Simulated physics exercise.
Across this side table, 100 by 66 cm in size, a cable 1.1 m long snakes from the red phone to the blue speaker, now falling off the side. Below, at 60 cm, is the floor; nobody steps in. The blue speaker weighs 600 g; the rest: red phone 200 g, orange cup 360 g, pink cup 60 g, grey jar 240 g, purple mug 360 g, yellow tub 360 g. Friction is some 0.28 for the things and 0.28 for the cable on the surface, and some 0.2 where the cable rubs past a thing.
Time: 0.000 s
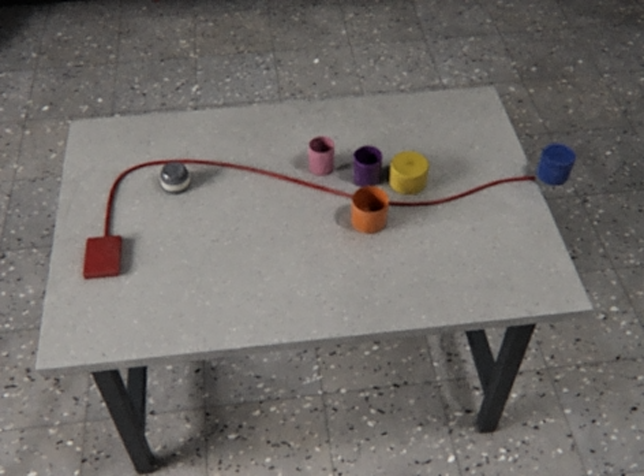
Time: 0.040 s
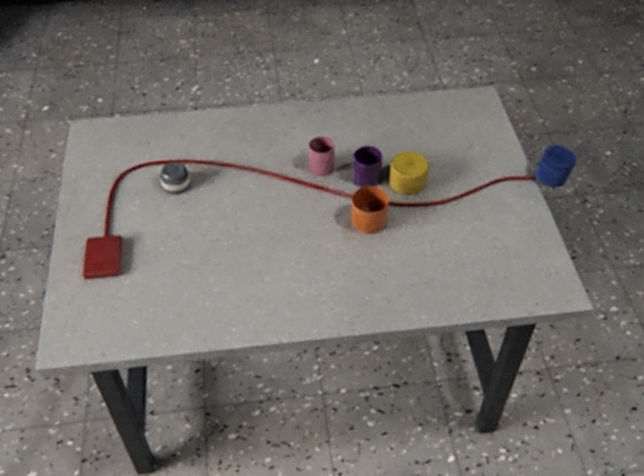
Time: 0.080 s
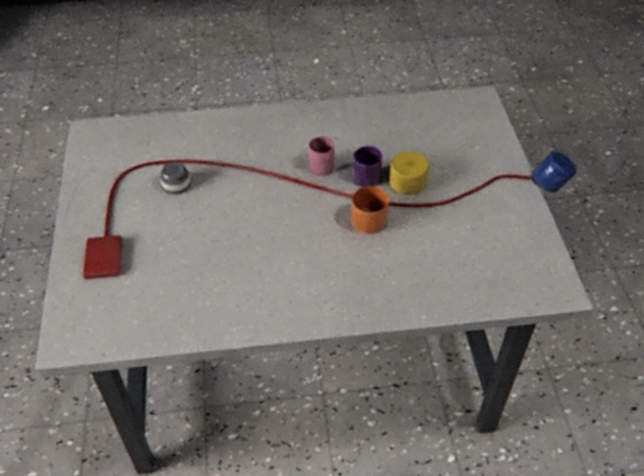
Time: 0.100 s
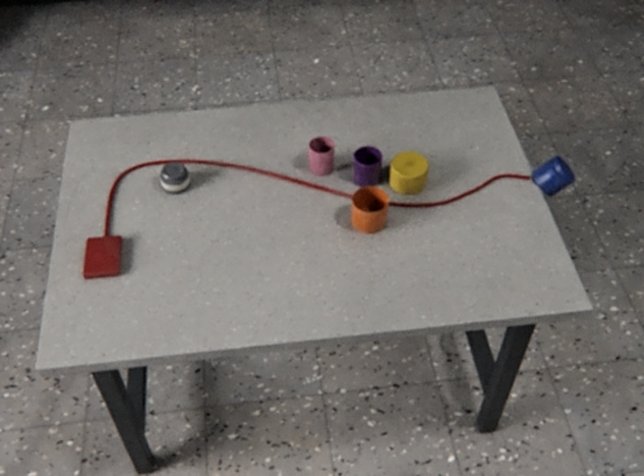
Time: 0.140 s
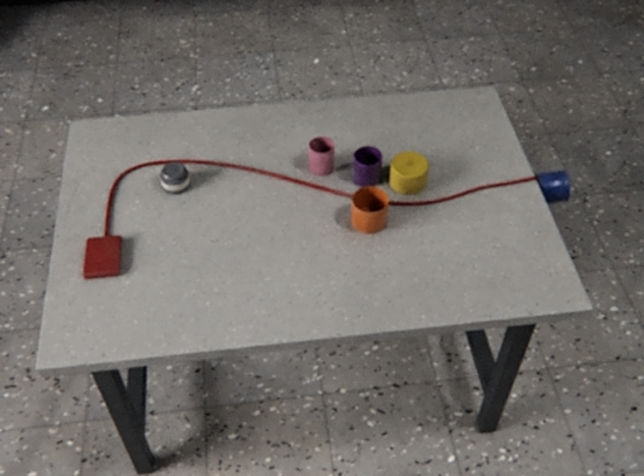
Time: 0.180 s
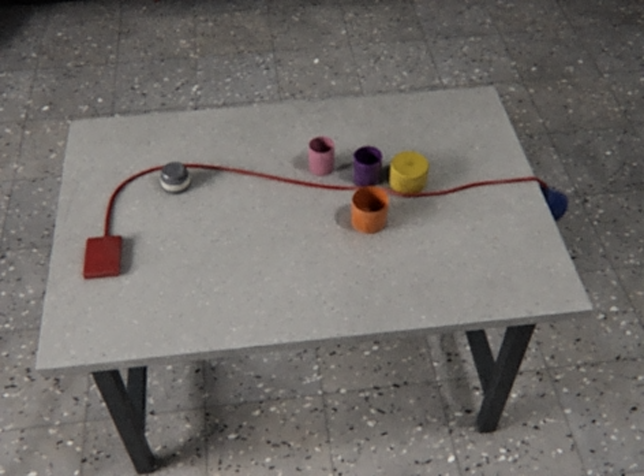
The blue speaker at the table's right edge tilted over and dropped below the edge, pulling the red cable straighter past the cups, while the red phone, grey jar, cups and yellow tub stayed put.
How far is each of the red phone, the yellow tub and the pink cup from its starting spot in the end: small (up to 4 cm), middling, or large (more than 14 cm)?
The red phone ends a large distance away, the yellow tub ends only a small distance away, the pink cup ends a large distance away.
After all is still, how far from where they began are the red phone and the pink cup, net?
I'd say the red phone shifts around 60 cm while the pink cup ends up over the edge.
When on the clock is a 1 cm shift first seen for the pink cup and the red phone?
Approx. times - pink cup: 0.55 s, red phone: 0.26 s.
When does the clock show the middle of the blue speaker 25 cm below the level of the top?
It happens at 0.30 seconds on the clock.
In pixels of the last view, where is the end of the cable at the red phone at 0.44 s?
Close to (208, 202) in the last picture.
By 0.4 s, the cable's tail end at (208, 202); red phone 21 cm off its start, grey jar 19 cm off its start, blue speaker over the edge.
By 0.7 s, the cable's tail end at (355, 166); red phone 56 cm off its start, pink cup on its side, 27 cm off its start, grey jar 31 cm off its start.
By 0.9 s, the cable's tail end at (360, 160); pink cup over the edge, red phone 62 cm off its start at (369, 141), yellow tub 1 cm off its start at (415, 162).
By 1.2 s, the cable's tail end at (360, 160); pink cup over the edge, red phone 62 cm off its start, yellow tub 1 cm off its start.
By 2.4 s, the cable's tail end at (360, 160); pink cup over the edge, red phone 62 cm off its start at (369, 141), yellow tub 1 cm off its start at (415, 163), grey jar 32 cm off its start at (258, 266).
